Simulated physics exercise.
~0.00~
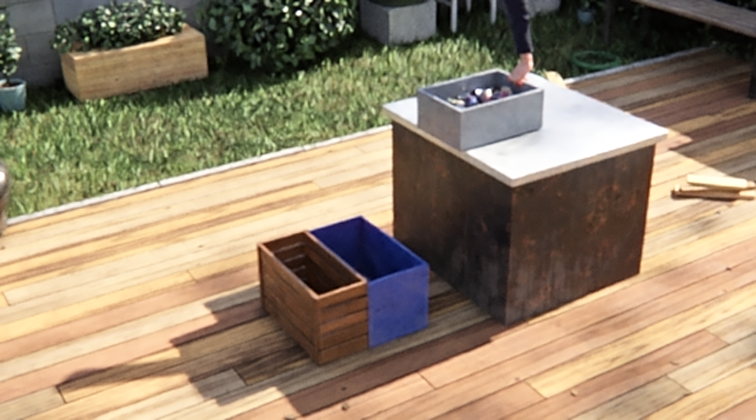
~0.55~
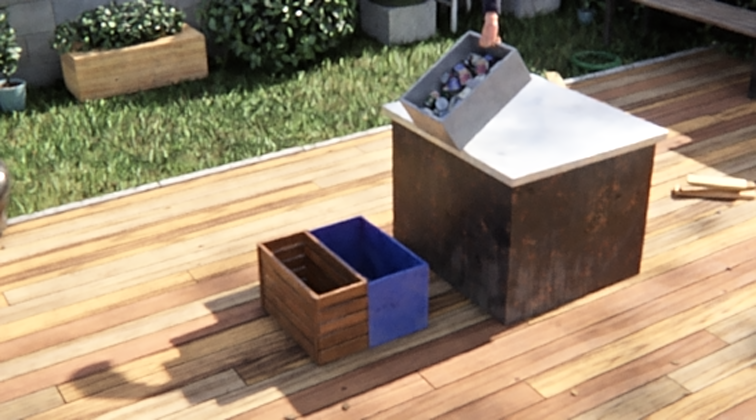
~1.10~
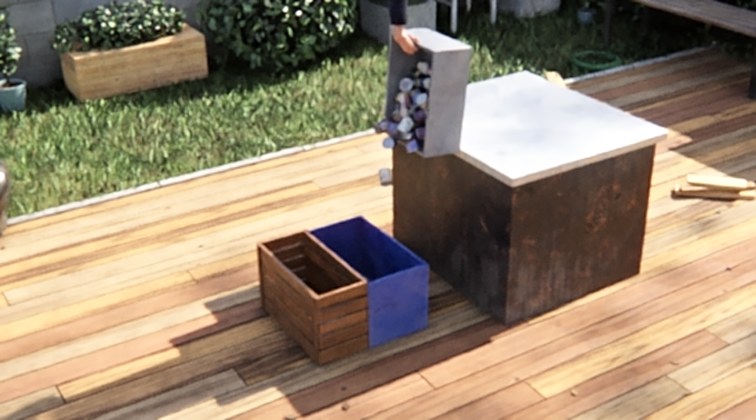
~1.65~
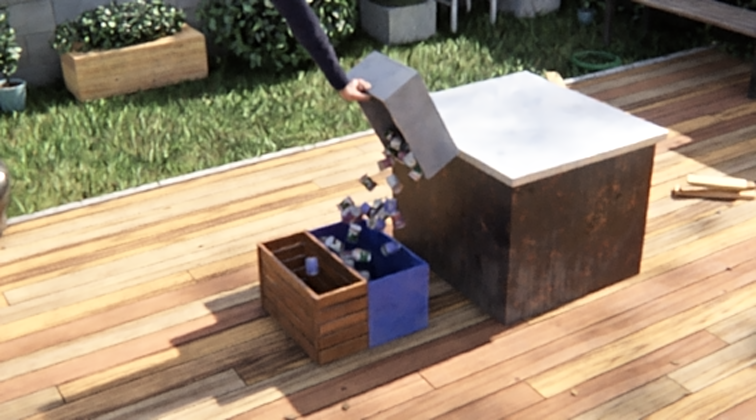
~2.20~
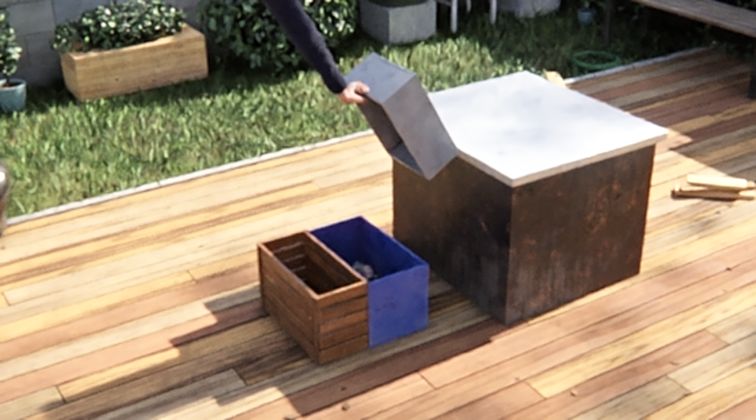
A hand in a dark sleeve grips the back of a grey crate full of small tins on a white-topped bench with rusty brown sides, seen from above on a sunny wooden deck beside grass and planters. To the left of the bench, a blue tote and a brown wooden trough stand side by side, both empty. The hand swings the crate up and over the bench's left edge, and the tins begin to spill. As it tips further, they tumble mostly into the tote, one showing over the trough. Finally the crate hangs upturned, with tins visible inside the tote.
